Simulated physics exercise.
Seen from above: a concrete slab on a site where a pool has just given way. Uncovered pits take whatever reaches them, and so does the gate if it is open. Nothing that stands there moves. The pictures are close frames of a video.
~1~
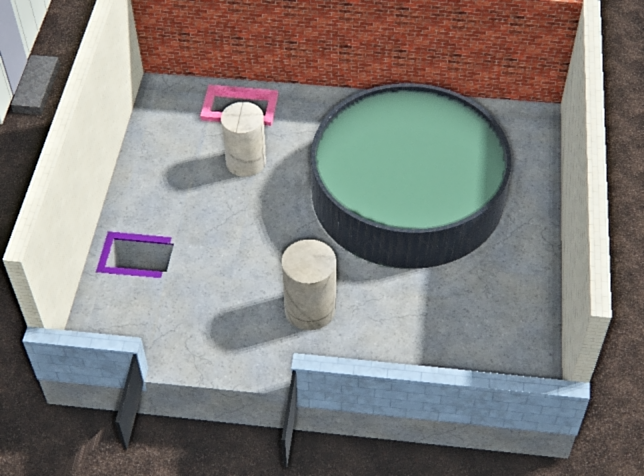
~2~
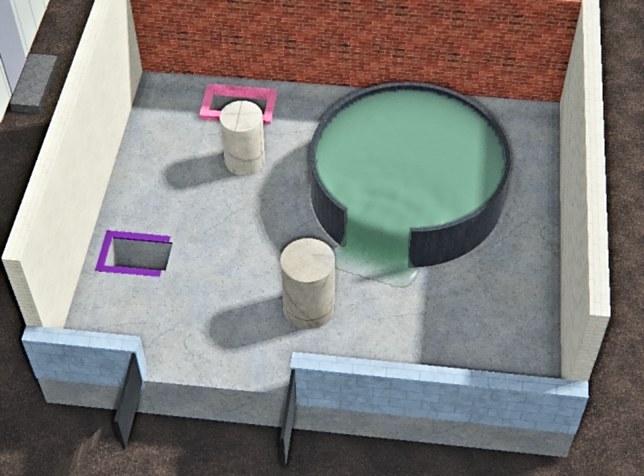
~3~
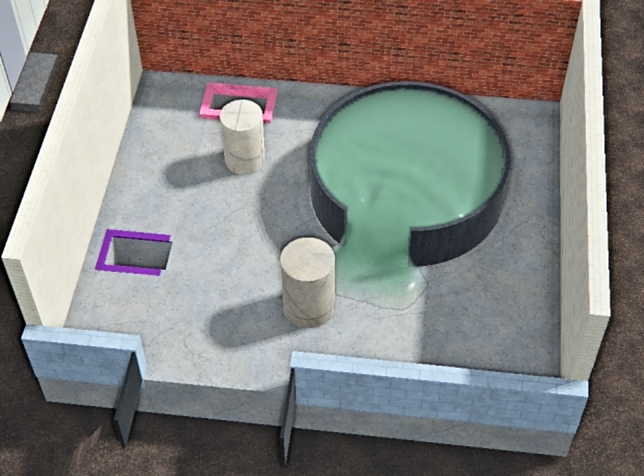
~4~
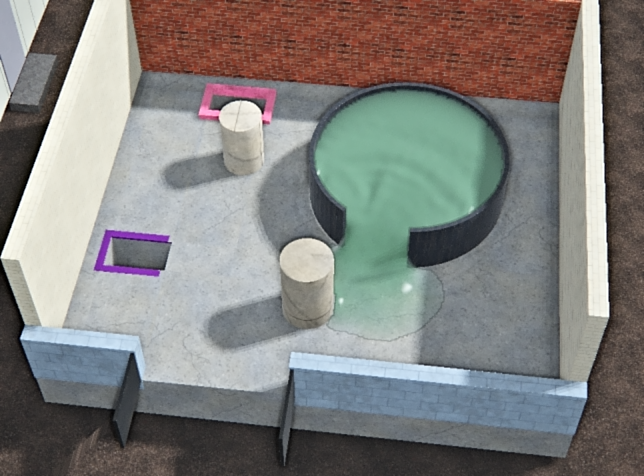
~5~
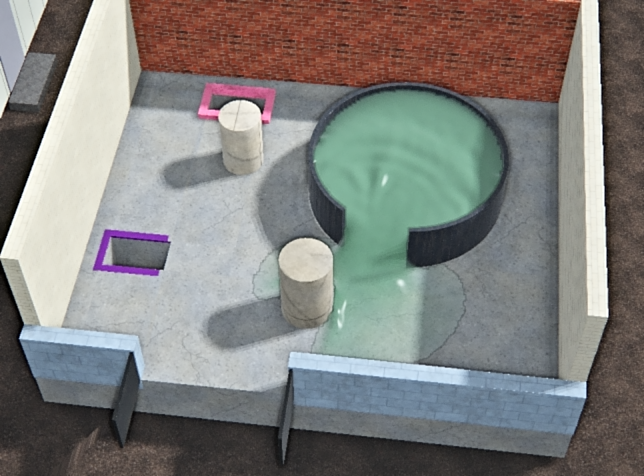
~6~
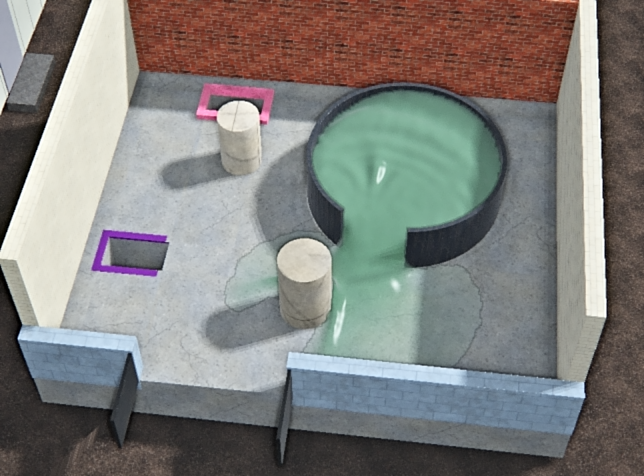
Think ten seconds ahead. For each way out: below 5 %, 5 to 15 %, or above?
One by one: The gate takes from 5 to 15 %; the pink pit takes under 5 %; the purple pit takes over 15 %.
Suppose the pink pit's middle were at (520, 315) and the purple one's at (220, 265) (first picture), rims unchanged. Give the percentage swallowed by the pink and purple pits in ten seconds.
Parts in a hundred: Pink 12, purple 12.
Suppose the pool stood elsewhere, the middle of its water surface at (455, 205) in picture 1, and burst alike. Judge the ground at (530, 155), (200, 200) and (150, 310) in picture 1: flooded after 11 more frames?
In that order: Dry, clear, covered.
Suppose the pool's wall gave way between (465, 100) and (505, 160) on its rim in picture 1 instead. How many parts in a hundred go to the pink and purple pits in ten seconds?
Per cent: Pink 10, purple 12.
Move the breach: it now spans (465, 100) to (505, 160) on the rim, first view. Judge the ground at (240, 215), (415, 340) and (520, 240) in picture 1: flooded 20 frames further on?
In turn: Dry, awash, covered.
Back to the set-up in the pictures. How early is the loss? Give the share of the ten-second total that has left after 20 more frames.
Roughly 20 per cent.
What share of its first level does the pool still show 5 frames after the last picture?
About 78 per cent.
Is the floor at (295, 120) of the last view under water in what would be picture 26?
At that place: Clear.
A moment on, water covers 30 % of the floor; the gate 0 %, the pink pit 0 %, the purple pit 0 %.
Next, water covers 50 % of the floor; the gate 1 %, the pink pit 0 %, the purple pit 1 %.
Then, water covers 70 % of the floor; the gate 3 %, the pink pit 0 %, the purple pit 2 %.
Later, water covers 90 % of the floor; the gate 5 %, the pink pit 0 %, the purple pit 9 %.
In the end, water covers 100 % of the floor; the gate 9 %, the pink pit 2 %, the purple pit 17 %.
